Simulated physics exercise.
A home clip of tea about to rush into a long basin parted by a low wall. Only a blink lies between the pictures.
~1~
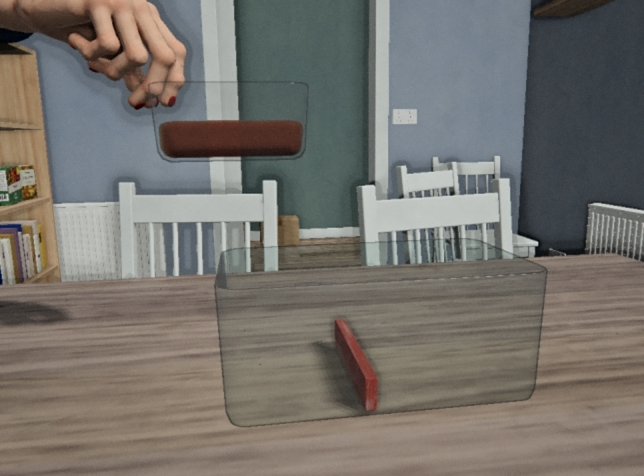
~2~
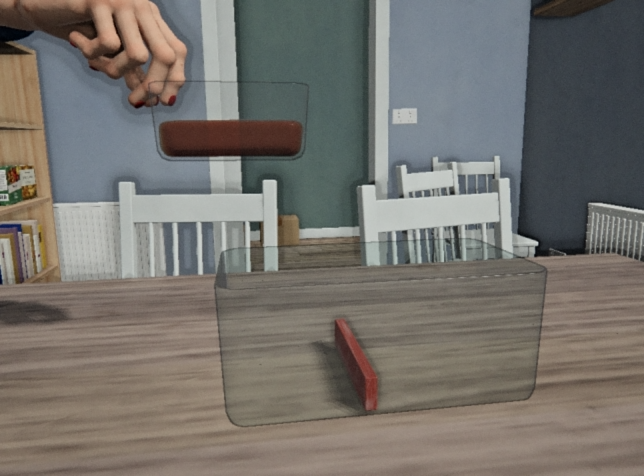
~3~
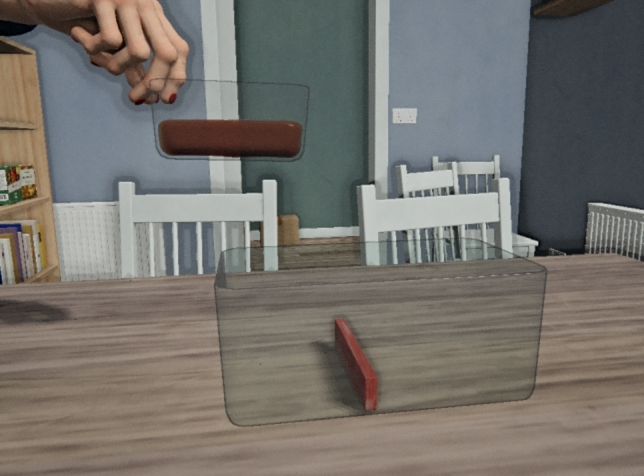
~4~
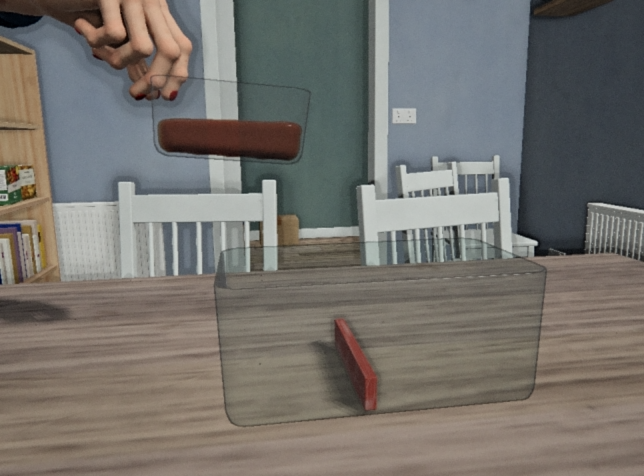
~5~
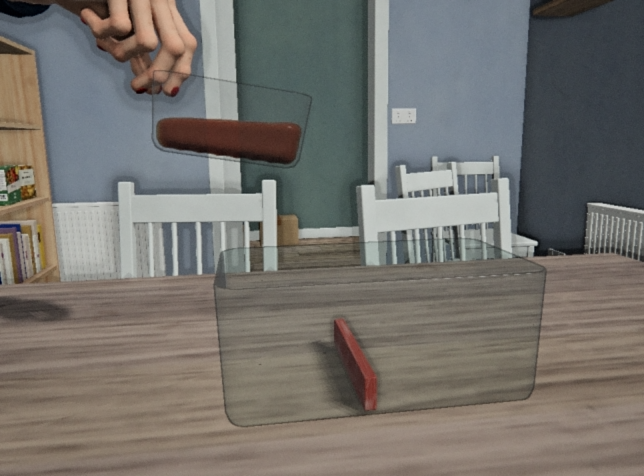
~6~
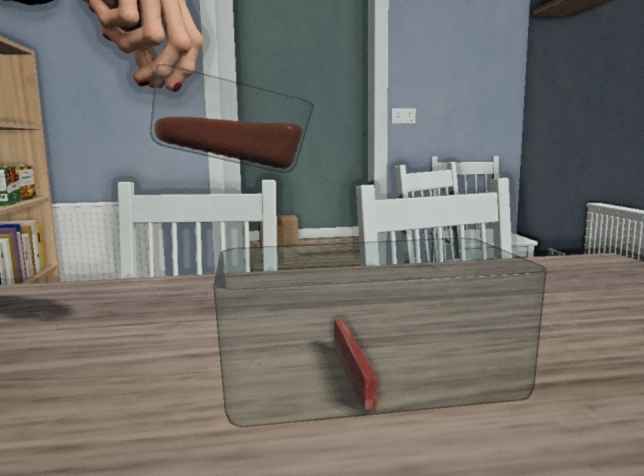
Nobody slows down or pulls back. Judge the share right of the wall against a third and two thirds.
It comes to between a third and two thirds.
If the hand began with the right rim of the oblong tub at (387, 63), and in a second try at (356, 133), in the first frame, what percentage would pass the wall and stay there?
First some 95, then 85 per cent.
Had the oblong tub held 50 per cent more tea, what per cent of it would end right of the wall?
Roughly 65 in a hundred.
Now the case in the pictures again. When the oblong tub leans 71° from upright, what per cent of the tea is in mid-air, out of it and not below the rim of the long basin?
About 40 per cent.
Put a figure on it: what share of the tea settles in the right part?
Some 45 per cent.
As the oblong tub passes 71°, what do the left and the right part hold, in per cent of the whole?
The left part 5 per cent, the right part 5.
A moment on, the oblong tub is tipped part way and 50 per cent is still to pour, 6 is left of the wall and 6 right of it.
Next, the oblong tub is tipped right over and 9 per cent is still to pour, 34 is left of the wall and 45 right of it.
Then the oblong tub is tipped right over and 0 per cent is still to pour, 52 is left of the wall and 47 right of it.
Later the oblong tub is tipped right over and 0 per cent is still to pour, 52 is left of the wall and 47 right of it.
In the end 52 per cent lies left of the wall, 47 right of it and 1 outside.
